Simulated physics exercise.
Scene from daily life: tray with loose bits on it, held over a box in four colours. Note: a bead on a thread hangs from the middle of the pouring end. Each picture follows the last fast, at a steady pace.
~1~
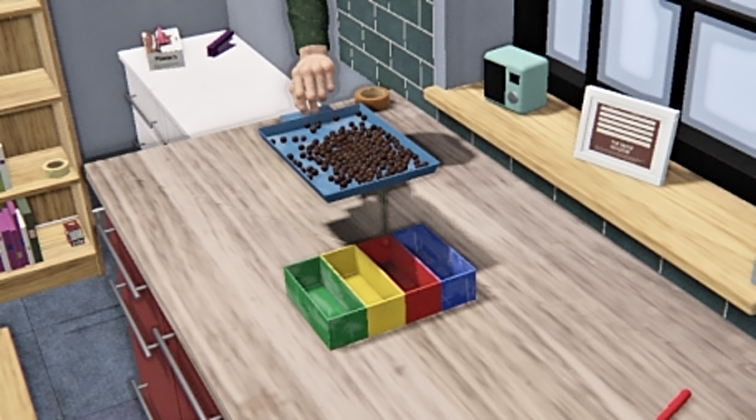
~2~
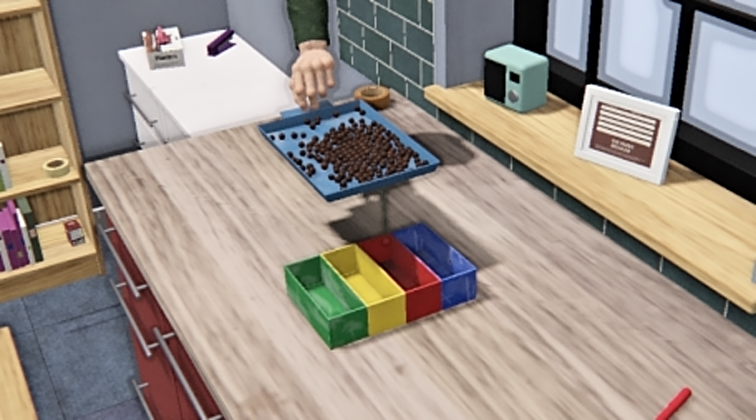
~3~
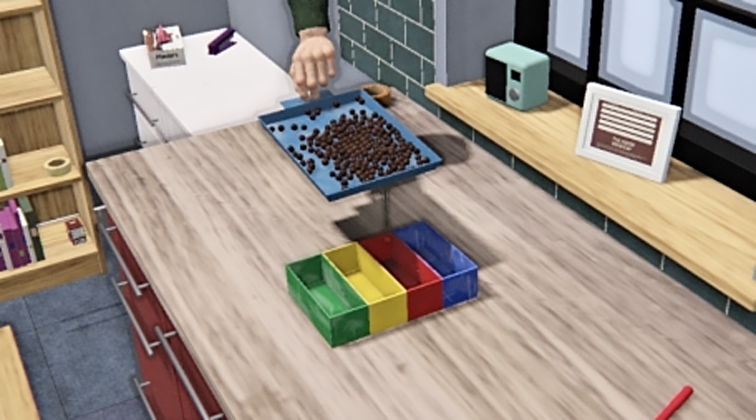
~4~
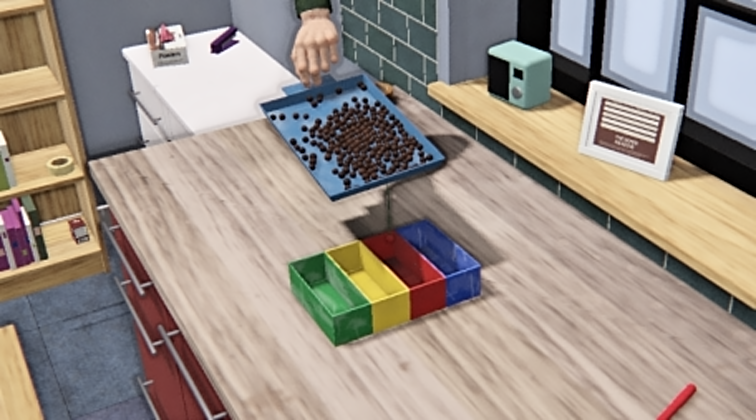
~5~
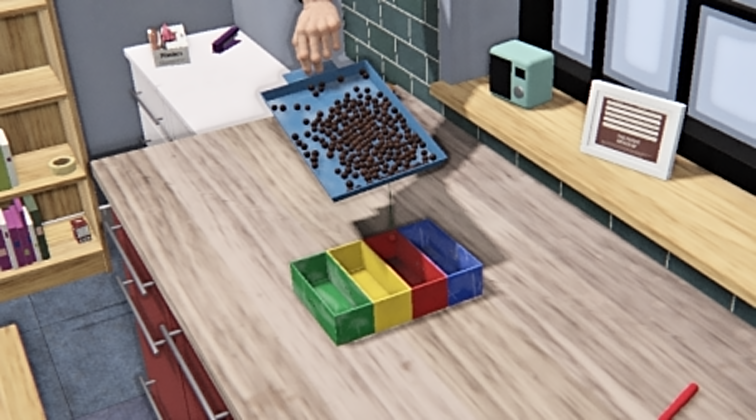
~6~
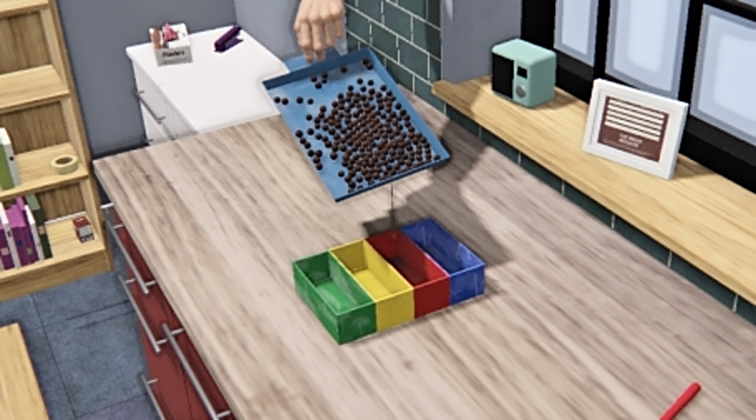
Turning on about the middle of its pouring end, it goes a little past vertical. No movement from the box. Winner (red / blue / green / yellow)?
Yellow.
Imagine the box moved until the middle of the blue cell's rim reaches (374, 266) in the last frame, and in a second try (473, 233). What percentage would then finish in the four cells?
Around 70 per cent for the first position, around 70 per cent for the second.
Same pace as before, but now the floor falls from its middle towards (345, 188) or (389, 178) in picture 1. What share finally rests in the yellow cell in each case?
You'd get 40 per cent the first time and 10 per cent the second time.
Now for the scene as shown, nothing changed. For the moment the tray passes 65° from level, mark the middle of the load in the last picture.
Mark it at roughly (377, 186) in the final frame.
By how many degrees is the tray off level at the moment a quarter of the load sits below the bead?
Roughly 70 degrees.
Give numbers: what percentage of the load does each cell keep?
The green cell gets about 20, the yellow cell about 40, the red cell about 20 and the blue cell about 10.
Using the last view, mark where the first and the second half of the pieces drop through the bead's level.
I'd place the first part at (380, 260) and the rest at (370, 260).
Shortly afterwards, tray tipped steeply; near two thirds on the tray; a little in the yellow cell; only a few in the red cell; only a few in the green cell; only a few in the blue cell; near a quarter falling or outside the box.
Next, tray tipped past a quarter turn; only a few on the tray; near a third in the yellow cell; near a quarter in the green cell; near a quarter in the red cell; a little in the blue cell; a little falling or outside the box.
Some moments later, tray tipped past a quarter turn; near a third in the yellow cell; near a quarter in the green cell; near a quarter in the red cell; a little in the blue cell; a little falling or outside the box.
In the end, tray tipped past a quarter turn; near a third in the yellow cell; near a quarter in the green cell; near a quarter in the red cell; a little in the blue cell; a little outside the box.
